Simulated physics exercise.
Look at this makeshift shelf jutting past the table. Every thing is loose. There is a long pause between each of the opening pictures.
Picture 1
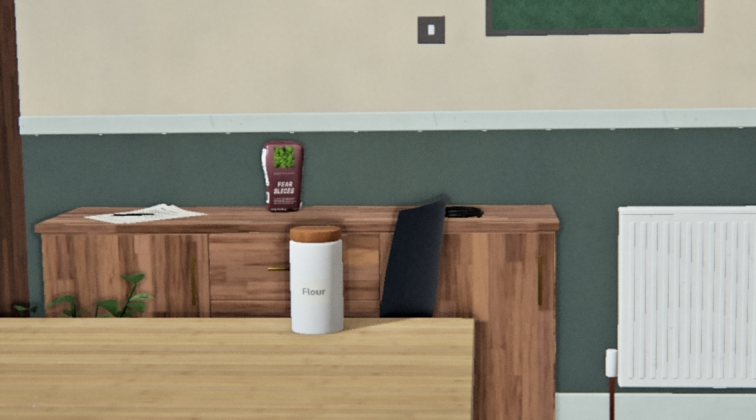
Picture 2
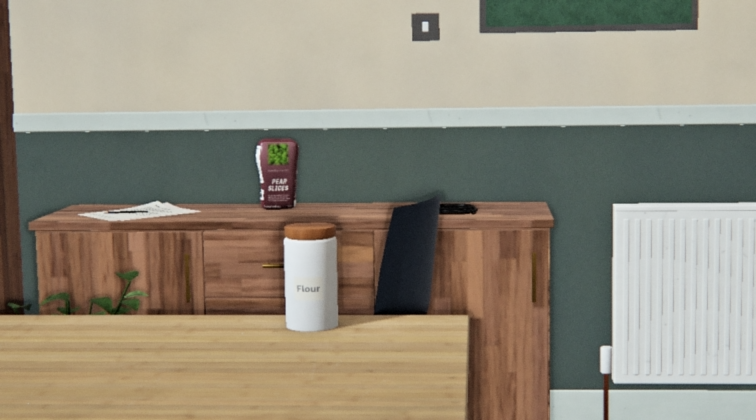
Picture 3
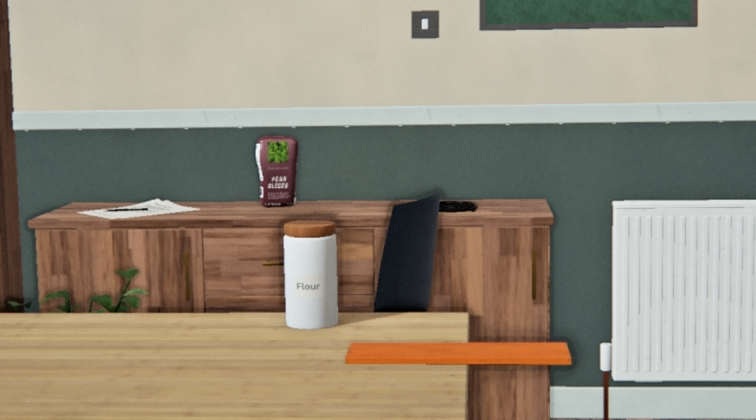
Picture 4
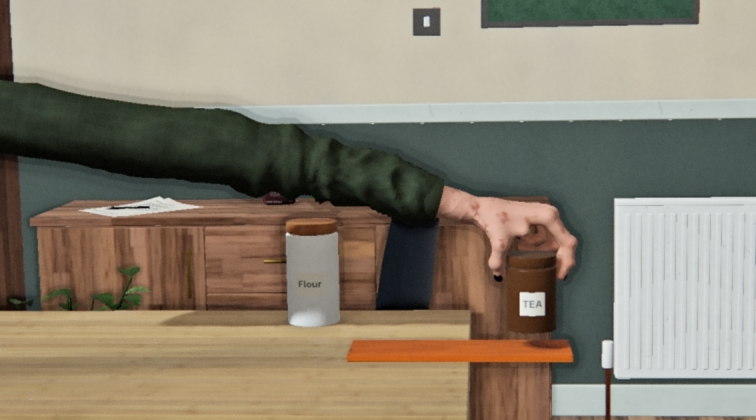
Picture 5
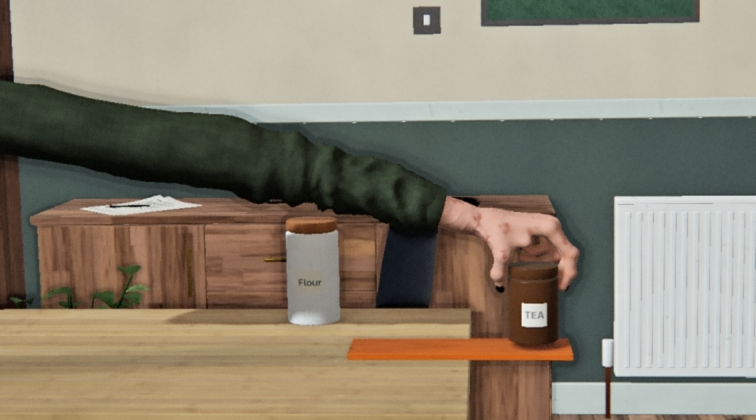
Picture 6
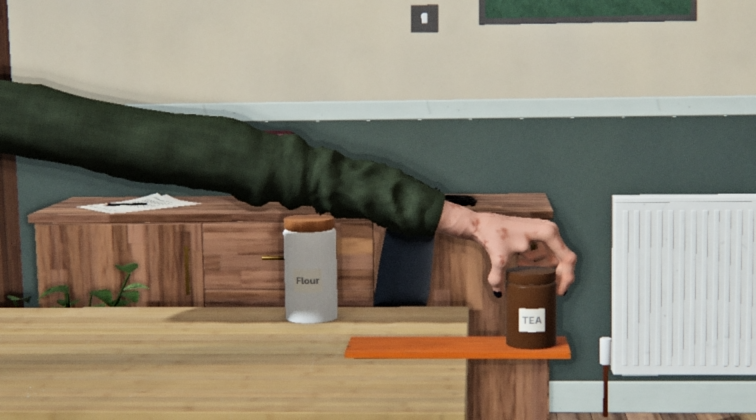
The footage shows a white flour canister on a wooden table before a sideboard and radiator. An orange board appears jutting past the table's right edge, then a green-sleeved arm lowers a brown tea jar onto its right end.
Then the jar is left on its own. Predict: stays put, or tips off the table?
Leaves the table.
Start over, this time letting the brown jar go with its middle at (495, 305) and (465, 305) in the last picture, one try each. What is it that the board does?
Topples, then stays put.
Then, 0.40 s on from there, orange board and brown jar now down on the floor or falling.
Then, 0.60 s on from there, things are still on the move.
Then, 0.70 s on from there, as before.
In the end, down on the floor or falling, orange board and brown jar; white jar unmoved. The board comes down.
